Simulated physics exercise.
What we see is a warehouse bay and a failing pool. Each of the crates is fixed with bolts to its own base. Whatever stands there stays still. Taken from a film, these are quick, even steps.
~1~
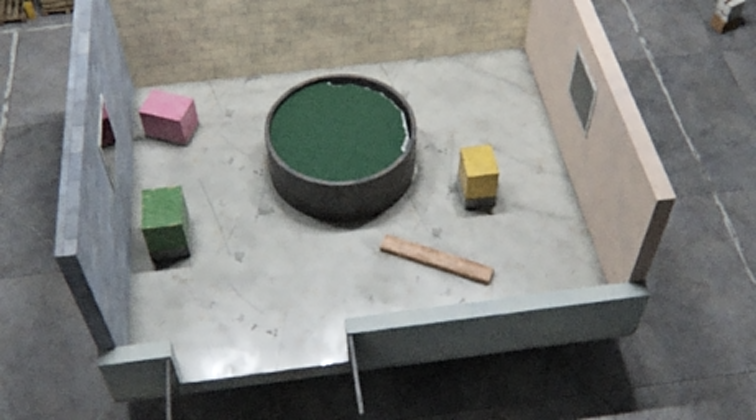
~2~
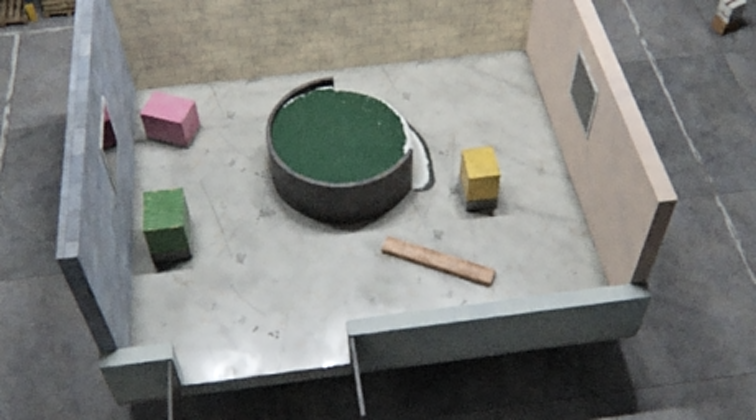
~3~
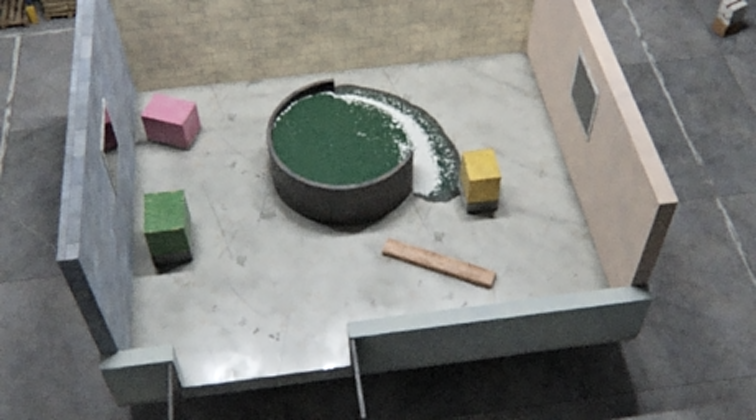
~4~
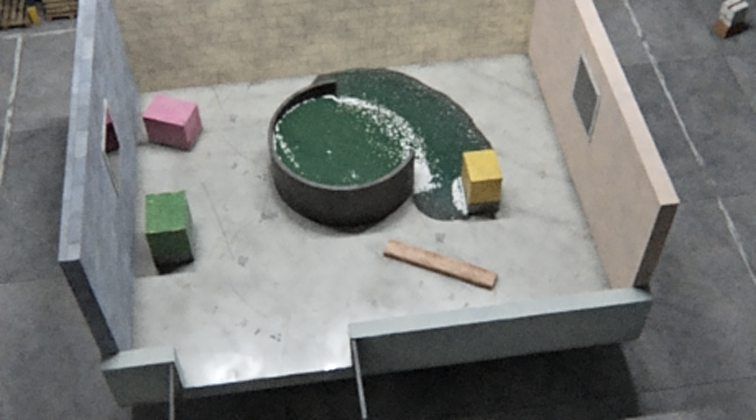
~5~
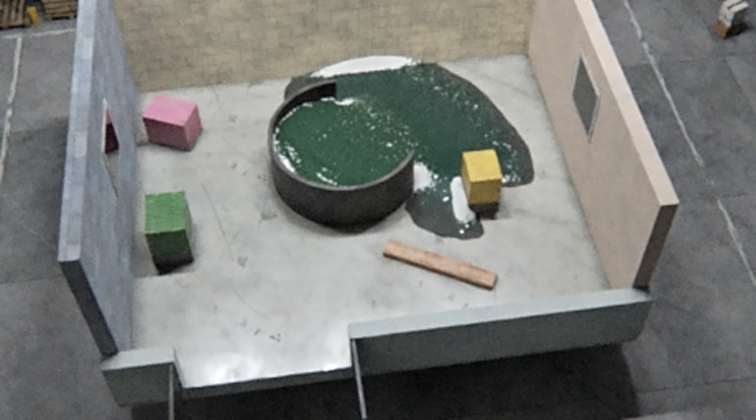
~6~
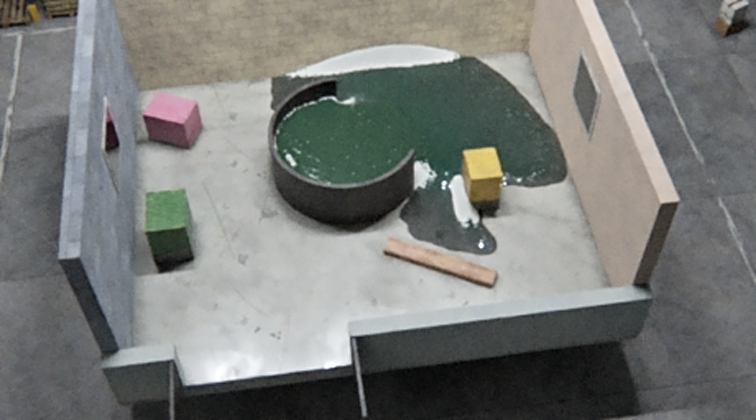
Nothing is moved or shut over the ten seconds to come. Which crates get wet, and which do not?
Crate by crate: The green crate does not, the pink crate does, the yellow crate does.
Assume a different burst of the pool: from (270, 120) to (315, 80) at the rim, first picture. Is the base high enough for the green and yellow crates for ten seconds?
Green crate is reached; yellow crate is not reached.
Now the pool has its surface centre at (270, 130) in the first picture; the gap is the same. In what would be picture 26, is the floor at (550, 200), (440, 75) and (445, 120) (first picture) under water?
Results in order - swamped, swamped, swamped.
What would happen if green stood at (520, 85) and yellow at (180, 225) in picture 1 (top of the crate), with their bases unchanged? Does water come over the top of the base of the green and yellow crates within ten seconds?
Outcome - green crate is flooded, yellow crate is not reached.
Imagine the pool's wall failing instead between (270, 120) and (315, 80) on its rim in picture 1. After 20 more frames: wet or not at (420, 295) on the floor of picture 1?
Untouched.
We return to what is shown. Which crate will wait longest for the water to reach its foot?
The one in green, I reckon.
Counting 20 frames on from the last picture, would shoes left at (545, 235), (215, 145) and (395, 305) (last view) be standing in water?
Taking the three spots one by one, I'd call them drenched, drenched and clear.
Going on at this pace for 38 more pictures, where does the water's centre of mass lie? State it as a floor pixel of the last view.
I'd place it roughly at (393, 183).
A moment on, water covers 35 % of the floor; the green crate not reached, the pink crate not reached, the yellow crate water round its plinth.
Next, water covers 50 % of the floor; the green crate not reached, the pink crate water round its plinth, the yellow crate water round its plinth.
Then, water covers 60 % of the floor; the green crate not reached, the pink crate water round its plinth, the yellow crate water round its plinth.
Later, water covers 95 % of the floor; the green crate water round its plinth, the pink crate water round its plinth, the yellow crate water round its plinth.
In the end, water covers 100 % of the floor; the green crate stayed above the water, the pink crate was topped, the yellow crate was topped.
